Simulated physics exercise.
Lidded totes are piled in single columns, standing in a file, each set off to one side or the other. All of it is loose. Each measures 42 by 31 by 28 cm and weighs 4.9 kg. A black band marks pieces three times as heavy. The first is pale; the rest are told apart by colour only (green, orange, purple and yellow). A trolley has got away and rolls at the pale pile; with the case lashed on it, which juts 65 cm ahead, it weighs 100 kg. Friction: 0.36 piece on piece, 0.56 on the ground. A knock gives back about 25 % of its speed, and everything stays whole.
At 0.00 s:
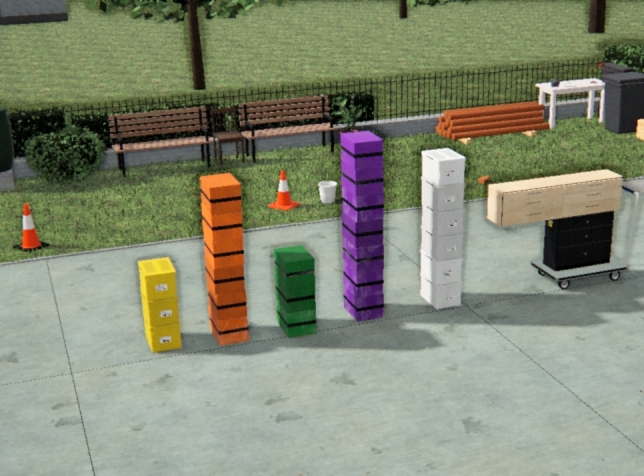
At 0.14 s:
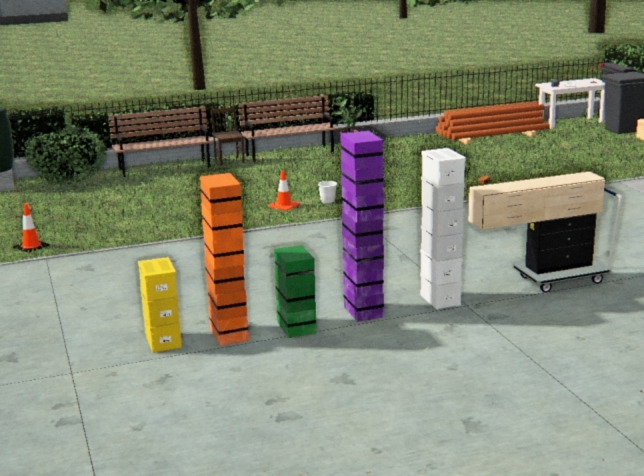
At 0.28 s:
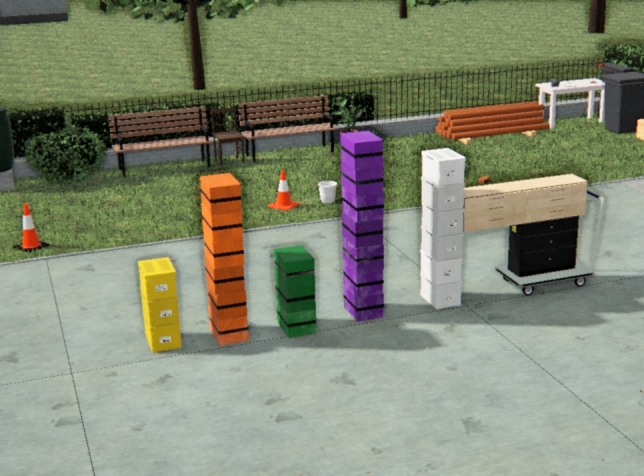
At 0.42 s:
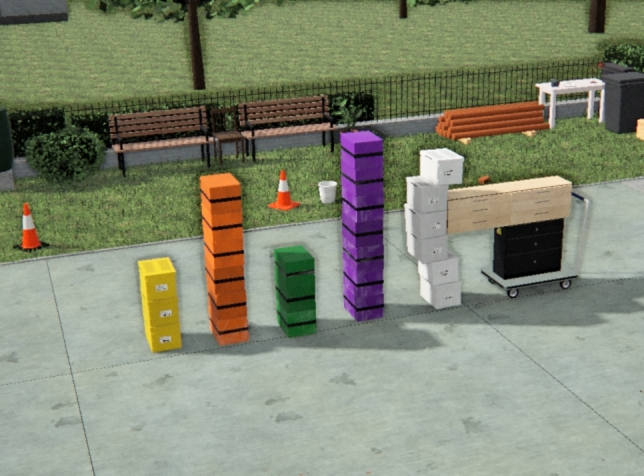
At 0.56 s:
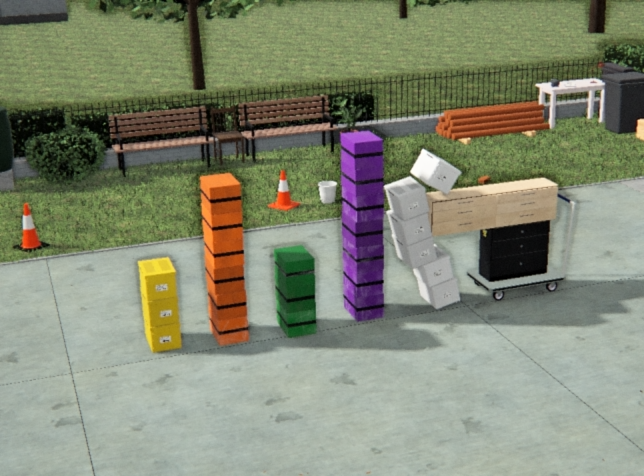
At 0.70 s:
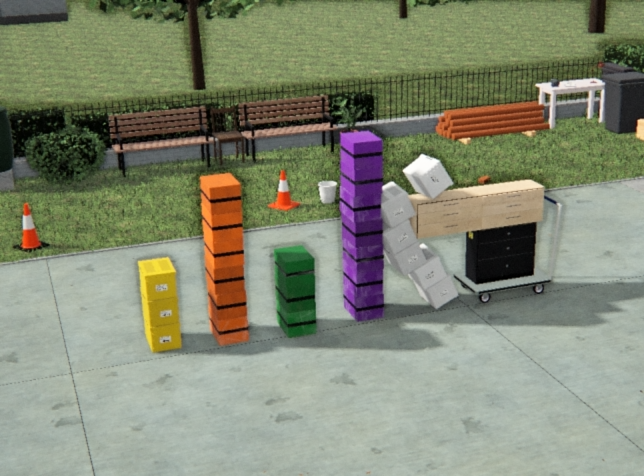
A trolley carrying a long wooden case rolled left into the white pile of boxes, pushing its middle out and tilting the upper boxes over until they leaned against the tall purple pile.
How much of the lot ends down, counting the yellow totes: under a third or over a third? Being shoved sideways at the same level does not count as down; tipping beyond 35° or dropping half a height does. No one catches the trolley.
The part is over a third.
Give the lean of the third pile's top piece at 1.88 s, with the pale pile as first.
About 20°.
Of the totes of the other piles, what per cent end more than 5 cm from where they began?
100 per cent.
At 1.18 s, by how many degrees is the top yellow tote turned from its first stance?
About 0°.
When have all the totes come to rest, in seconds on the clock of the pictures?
At about 5.0 s.
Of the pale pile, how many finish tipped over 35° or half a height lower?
6 of them.
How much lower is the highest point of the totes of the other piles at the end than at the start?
Some 110 cm lower.
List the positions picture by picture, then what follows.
In the first frame (places mark the middle of the side facing us), load (508, 202) 48 cm short; top yellow tote (161, 287); top purple tote (369, 155); the rest undisturbed.
Load (489, 205) 25 cm short; top yellow tote (161, 287), in the second frame.
Load (470, 208) 23 mm short; top yellow tote (161, 287), in the third frame.
Load (453, 210) 17 cm in; top yellow tote (161, 287), in the fourth frame.
Load (438, 212) 35 cm in, top of the pale pile leaning 32°; top yellow tote (161, 287); the rest undisturbed, in the fifth frame.
Load (423, 214) 52 cm in, top of the pale pile leaning 59°; top yellow tote (161, 287); top purple tote (368, 155); one has shifted, in the sixth frame.
After 1.18 s, 6 of the pale pile down; none of the 3 yellow totes down (0 of 19 in all colours); top yellow tote unmoved; top purple tote leaning 11°.
After 1.88 s, 6 of the pale pile down; none of the 3 yellow totes down (7 of 19 in all colours); top yellow tote unmoved; top purple tote leaning 24°, 33 cm lower.
After 2.64 s, 6 of the pale pile down; none of the 3 yellow totes down (14 of 19 in all colours); top yellow tote leaning 29°; top orange tote leaning 39°, 1.28 m lower.
After 3.40 s, 6 of the pale pile down; 3 of the 3 yellow totes down (19 of 19 in all colours); top yellow tote upside down; top orange tote on its side.
At rest (5.2 s), 6 of the pale pile down; 3 of the 3 yellow totes down (19 of 19 in all colours); top yellow tote upside down; top purple tote upside down. That is 100 per cent. As the last picture would show them, middles, top purple tote near (120, 376).
